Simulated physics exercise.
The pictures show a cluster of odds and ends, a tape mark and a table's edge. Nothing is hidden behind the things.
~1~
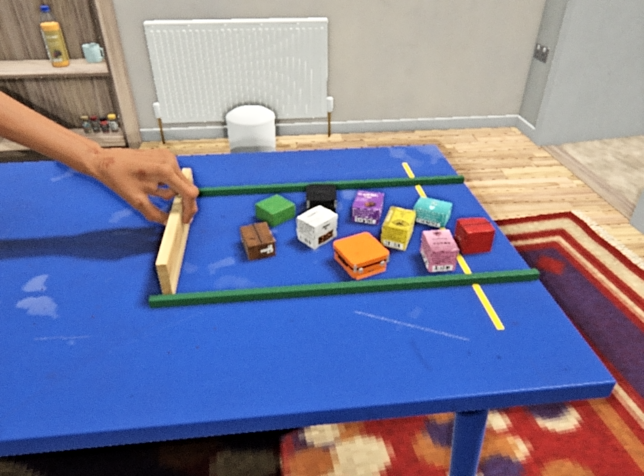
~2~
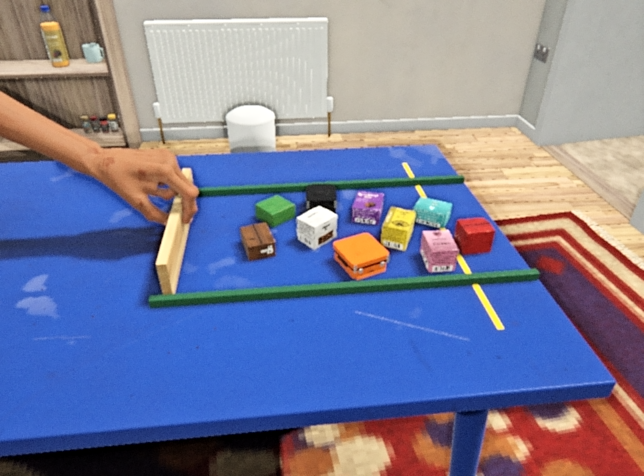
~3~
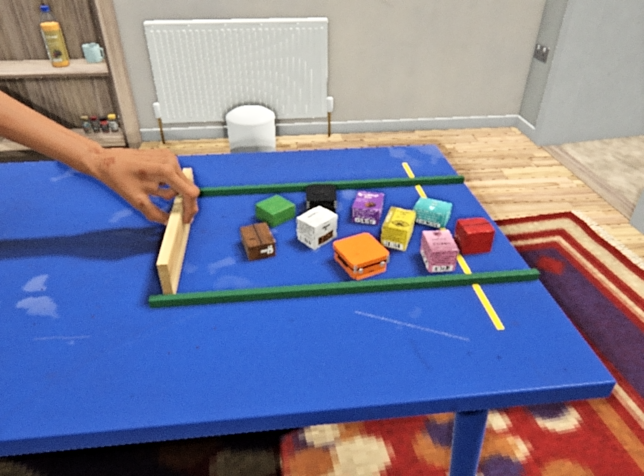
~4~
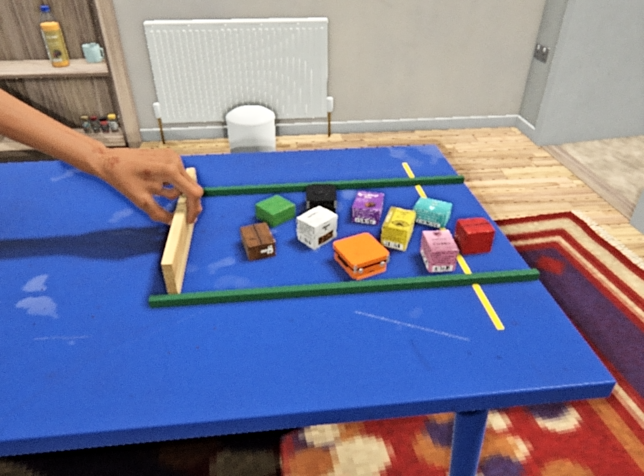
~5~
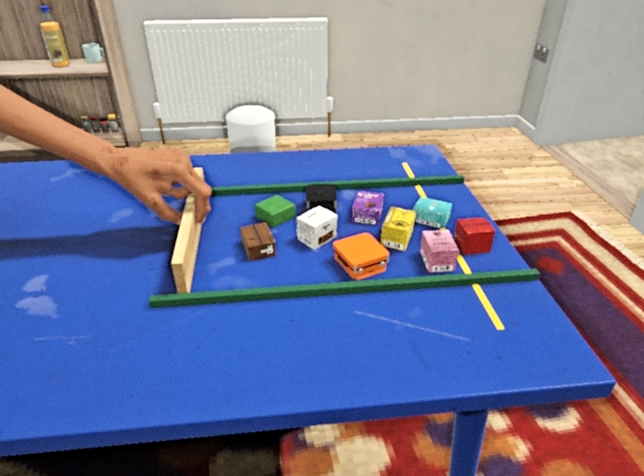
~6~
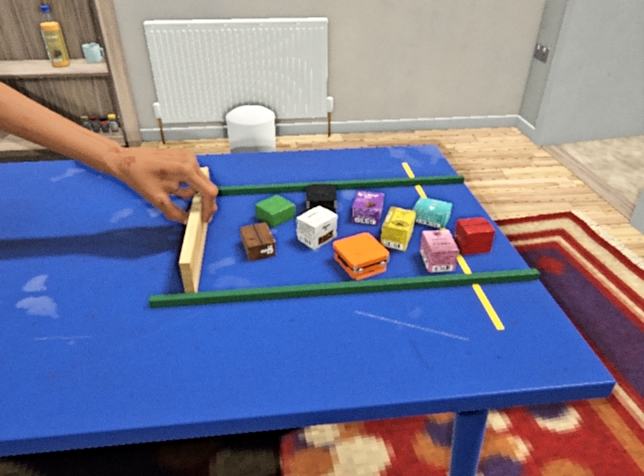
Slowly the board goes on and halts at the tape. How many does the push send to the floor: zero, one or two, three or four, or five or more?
As it turns out, the number that fall off is one or two.
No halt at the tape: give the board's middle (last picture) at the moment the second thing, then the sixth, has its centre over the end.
Its middle is around (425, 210) and later (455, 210).
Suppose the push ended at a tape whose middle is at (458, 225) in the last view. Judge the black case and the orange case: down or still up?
The black case is kept; the orange case does not fall.
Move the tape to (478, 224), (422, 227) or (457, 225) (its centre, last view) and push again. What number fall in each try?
Down on the floor: 6, 0 and 5.
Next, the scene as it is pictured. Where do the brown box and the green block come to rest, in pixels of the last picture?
Near (460, 229) and (448, 206).
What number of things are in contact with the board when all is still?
4 of them.
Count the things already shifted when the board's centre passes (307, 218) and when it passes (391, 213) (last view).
5 and 10.
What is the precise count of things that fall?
Fallen: 2.
Soon after, none off yet; red box at rest near (474, 236); turquoise box at rest near (432, 213); pink box at rest near (439, 251).
At rest, the number that fall off is one or two; fallen, turquoise box and red box.
